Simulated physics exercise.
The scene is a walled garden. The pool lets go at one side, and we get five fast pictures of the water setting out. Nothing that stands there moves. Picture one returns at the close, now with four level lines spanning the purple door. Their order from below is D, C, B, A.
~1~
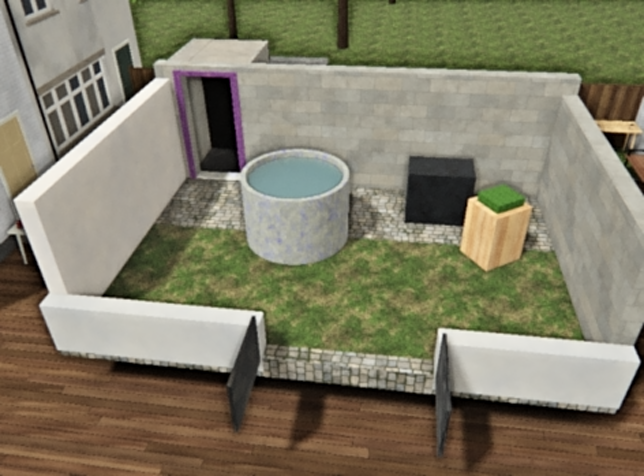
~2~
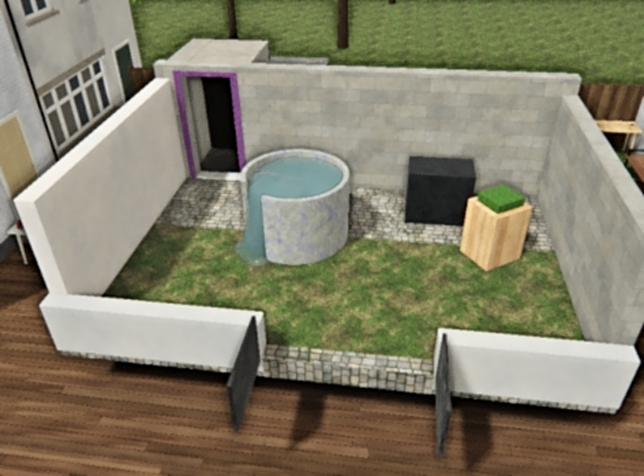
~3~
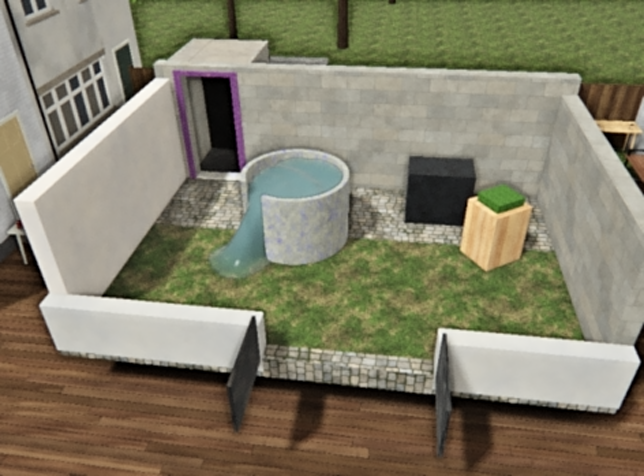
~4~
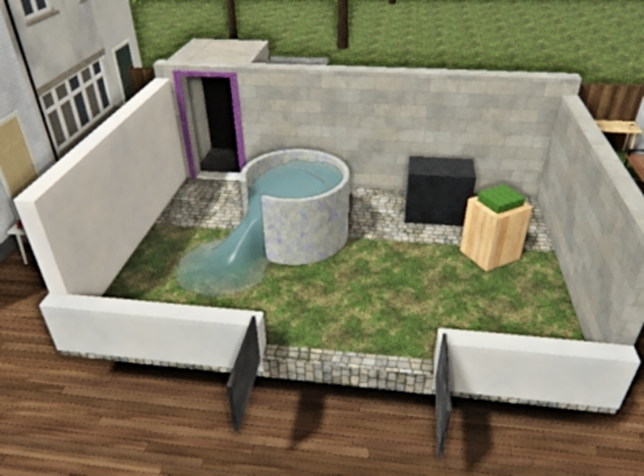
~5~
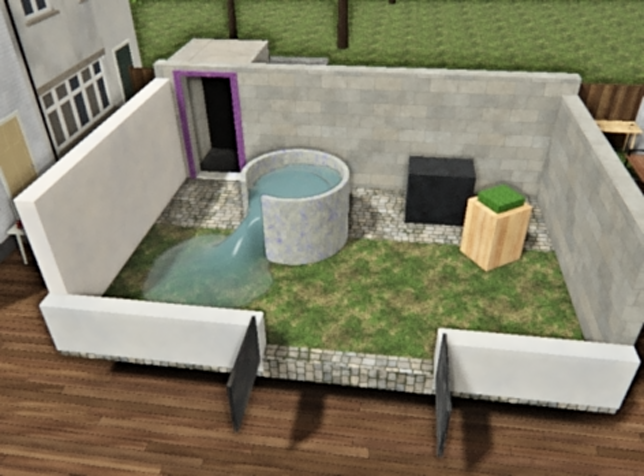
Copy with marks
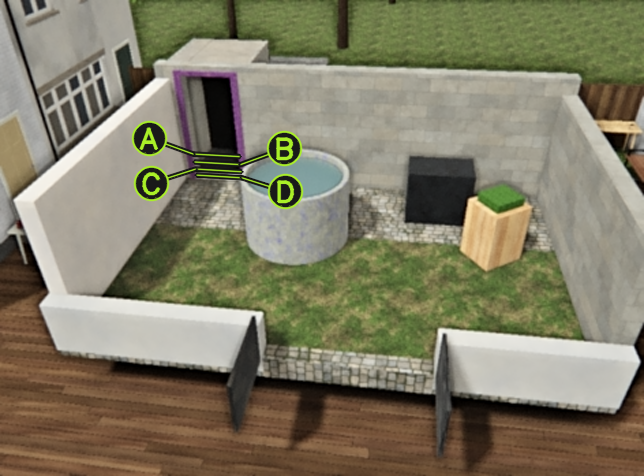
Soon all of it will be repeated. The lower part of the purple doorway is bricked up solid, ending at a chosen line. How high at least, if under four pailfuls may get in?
I would pick height C.
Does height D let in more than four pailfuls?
Yes.
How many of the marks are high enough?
Three of the four.
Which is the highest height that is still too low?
D it is.
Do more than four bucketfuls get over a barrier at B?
No, that is safe.
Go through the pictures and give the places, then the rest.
Water in the pool at rest, its middle at (295, 178); foot of the purple doorway at (219, 179); open gate at (349, 317).
Water covers 1 % of the ground and shows as far out as (259, 262).
Water covers 2 % of the ground and shows as far out as (220, 270).
Water covers 6 % of the ground and shows as far out as (181, 283).
Water covers 11 % of the ground and shows as far out as (155, 276).
On the marked copy, A at (216, 155); B at (217, 163); C at (218, 170); D at (219, 176); from the bottom up D, C, B, A.
With A, nothing gets over.
With B, nothing gets over.
With C, a splash gets over, under a bucket.
With D, about 13 bucketfuls get in.
